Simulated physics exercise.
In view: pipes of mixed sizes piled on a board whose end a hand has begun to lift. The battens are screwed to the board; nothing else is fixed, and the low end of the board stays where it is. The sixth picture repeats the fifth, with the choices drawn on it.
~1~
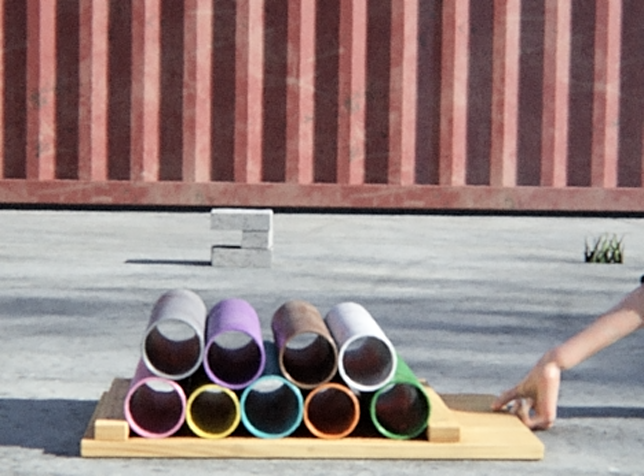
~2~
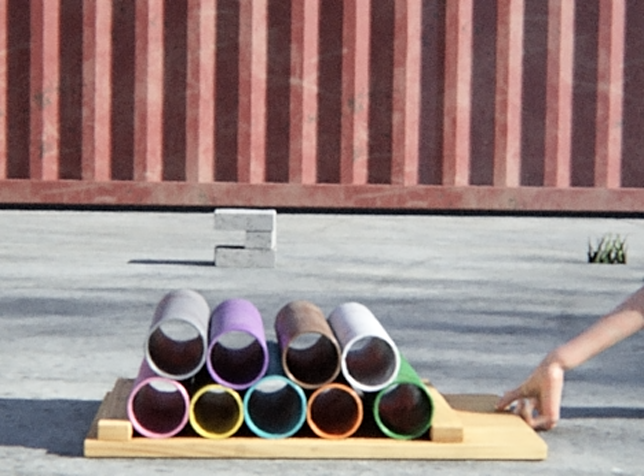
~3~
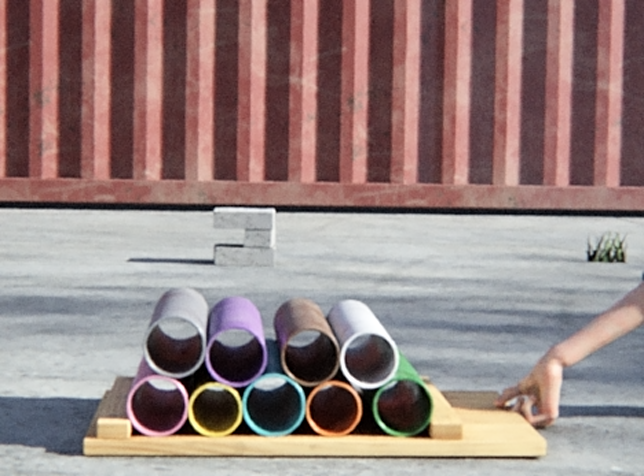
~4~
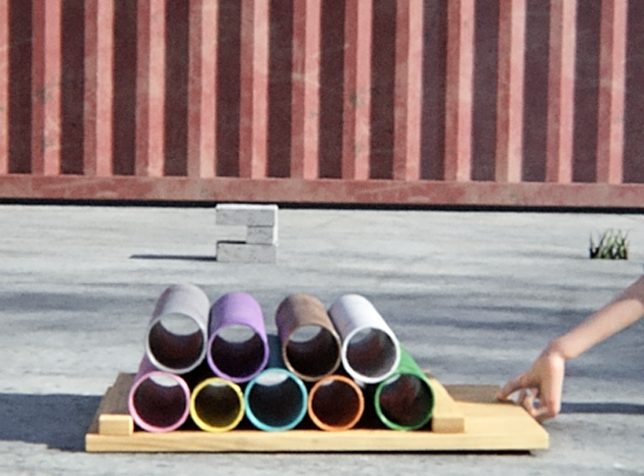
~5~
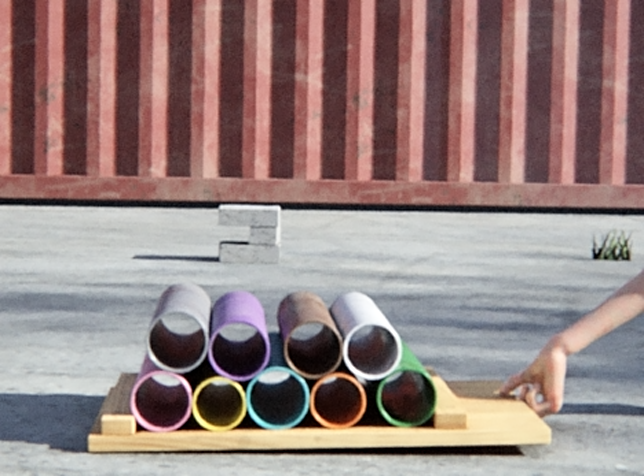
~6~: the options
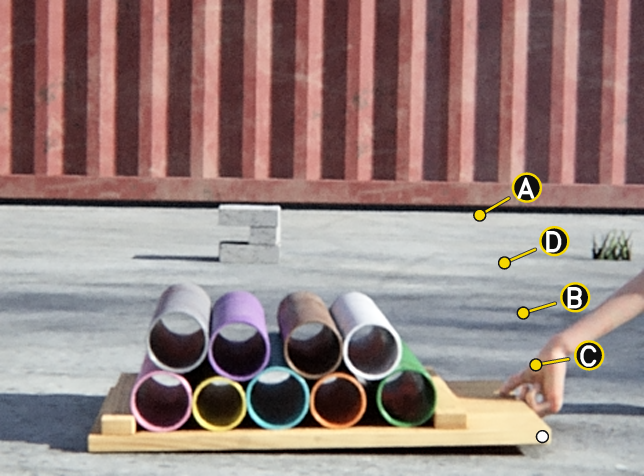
The clip opens on nine colourful pipes stacked in two rows on a wooden board outdoors, with a hand at its right end and a ribbed red wall behind. The hand raises that end very slightly, and the pipes keep their arrangement on the board throughout.
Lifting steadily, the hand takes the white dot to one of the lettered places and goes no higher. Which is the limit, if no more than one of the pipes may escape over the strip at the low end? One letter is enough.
Lift it to B and no more.
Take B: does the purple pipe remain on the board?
Yes, with B.
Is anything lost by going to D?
Yes.
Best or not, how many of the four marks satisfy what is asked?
The number is two.
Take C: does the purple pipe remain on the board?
Yes, with C.
On the marked copy, A at (480, 215); B at (523, 313); C at (536, 365); D at (505, 263); the white dot at (543, 437).
Following B. Soon after the start, board at 13°.
Later, board at 18°.
In the end, board at 18°, one over the low batten (grey).
As for the rest, A four over the low batten (purple, brown, grey, white); C none over the low batten; D four over the low batten (purple, brown, grey, white).
